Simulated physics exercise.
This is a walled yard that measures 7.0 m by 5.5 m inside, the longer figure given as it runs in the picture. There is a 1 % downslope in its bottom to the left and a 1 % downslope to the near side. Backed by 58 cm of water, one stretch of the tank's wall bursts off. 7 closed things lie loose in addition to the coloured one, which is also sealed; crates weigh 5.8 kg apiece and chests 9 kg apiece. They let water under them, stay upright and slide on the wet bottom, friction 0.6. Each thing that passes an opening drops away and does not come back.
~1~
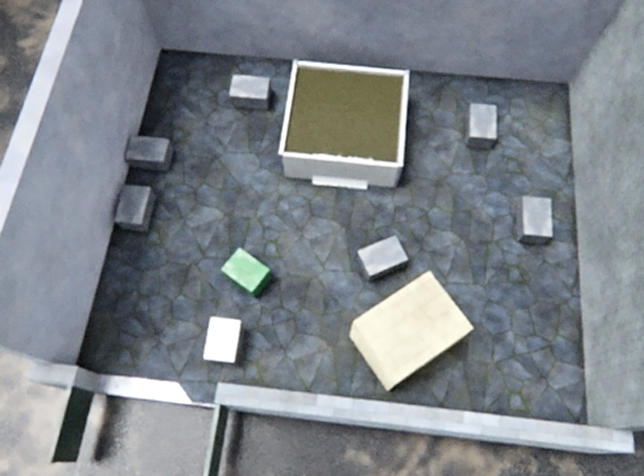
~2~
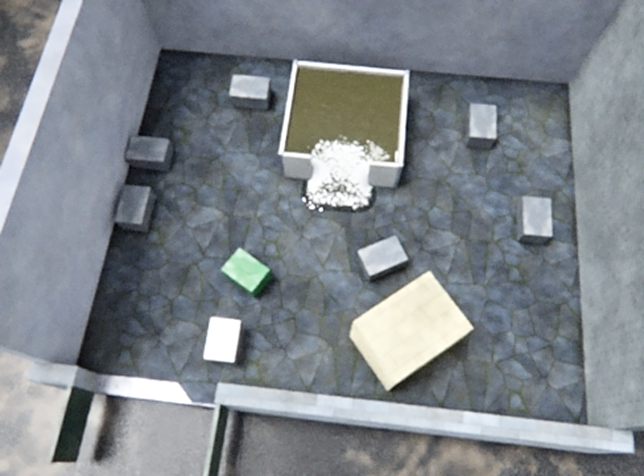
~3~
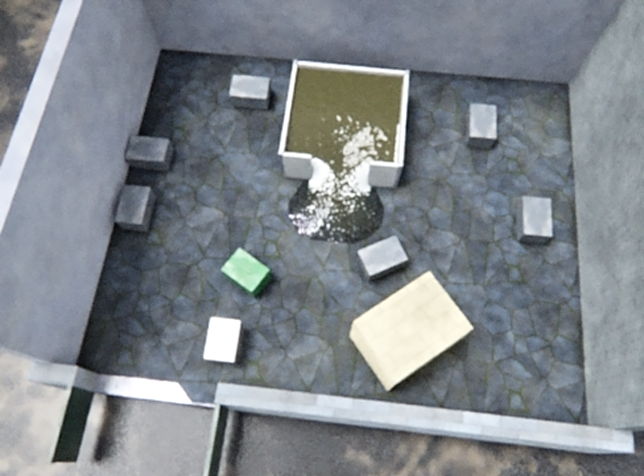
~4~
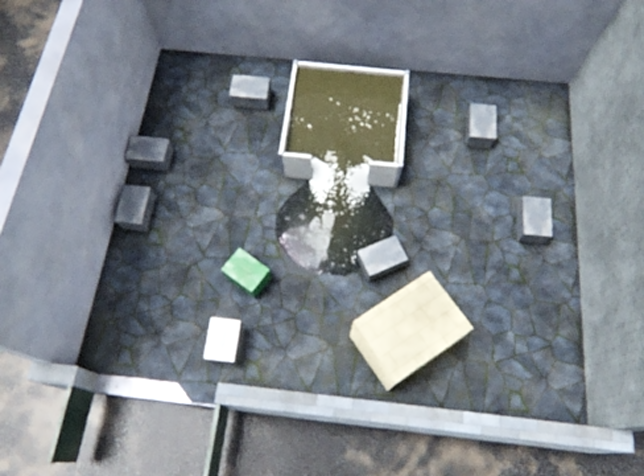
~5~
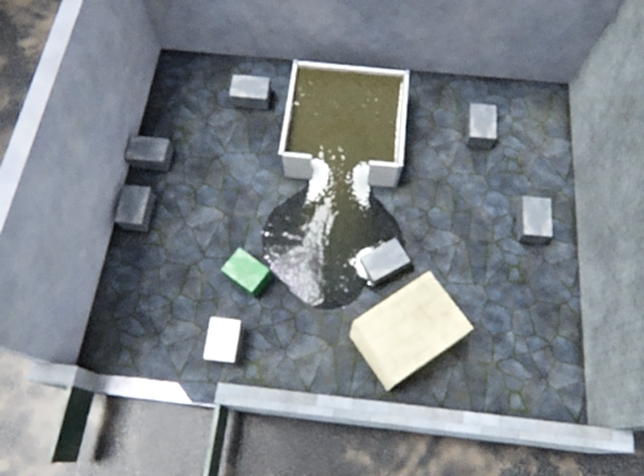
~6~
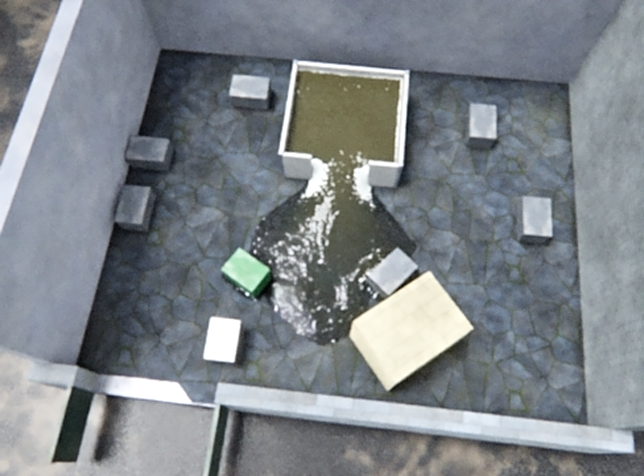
In a walled stone yard, part of a water tank's near wall gives way and water pours out, spreading toward the near side among scattered blocks, reaching a green box and slightly shifting a grey block beside a large cream one.
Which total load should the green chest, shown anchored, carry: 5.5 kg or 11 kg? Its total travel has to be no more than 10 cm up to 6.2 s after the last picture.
Neither will do.
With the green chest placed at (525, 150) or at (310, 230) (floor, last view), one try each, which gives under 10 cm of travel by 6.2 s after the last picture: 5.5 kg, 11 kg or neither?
Light one suffices, then no option.
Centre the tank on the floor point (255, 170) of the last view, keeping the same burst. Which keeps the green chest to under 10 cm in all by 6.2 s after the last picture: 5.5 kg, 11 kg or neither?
So then both weights fall short.
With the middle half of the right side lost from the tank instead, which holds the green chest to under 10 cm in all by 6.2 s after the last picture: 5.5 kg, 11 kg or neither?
That way round, the lesser mass holds.
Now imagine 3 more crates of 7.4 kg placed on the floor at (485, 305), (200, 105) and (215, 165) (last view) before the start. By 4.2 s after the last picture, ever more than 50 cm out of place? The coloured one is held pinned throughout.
One after another they come out beyond the mark, within the mark, within the mark.
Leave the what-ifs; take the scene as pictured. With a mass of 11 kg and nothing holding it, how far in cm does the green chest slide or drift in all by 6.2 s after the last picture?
It covers some 250 cm altogether.
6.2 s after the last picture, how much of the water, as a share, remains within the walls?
Around 80 per cent of the water is still in there.
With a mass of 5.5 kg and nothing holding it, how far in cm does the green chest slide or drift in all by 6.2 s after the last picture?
Some 550 cm in all.
Then, 0.6 s after the last picture the green chest would be 63 cm from its start with 5.5 kg and 43 cm from its start with 11 kg; 4 cm of water round it then.
Then, 2.3 s after the last picture the green chest would be 233 cm from its start with 5.5 kg and 219 cm from its start with 11 kg; 8 cm of water round it then.
Then, 4.2 s after the last picture the green chest would be 189 cm from its start with 5.5 kg and gone out with 11 kg.
Then, 6.2 s after the last picture the green chest would be 204 cm from its start with 5.5 kg and gone out with 11 kg.
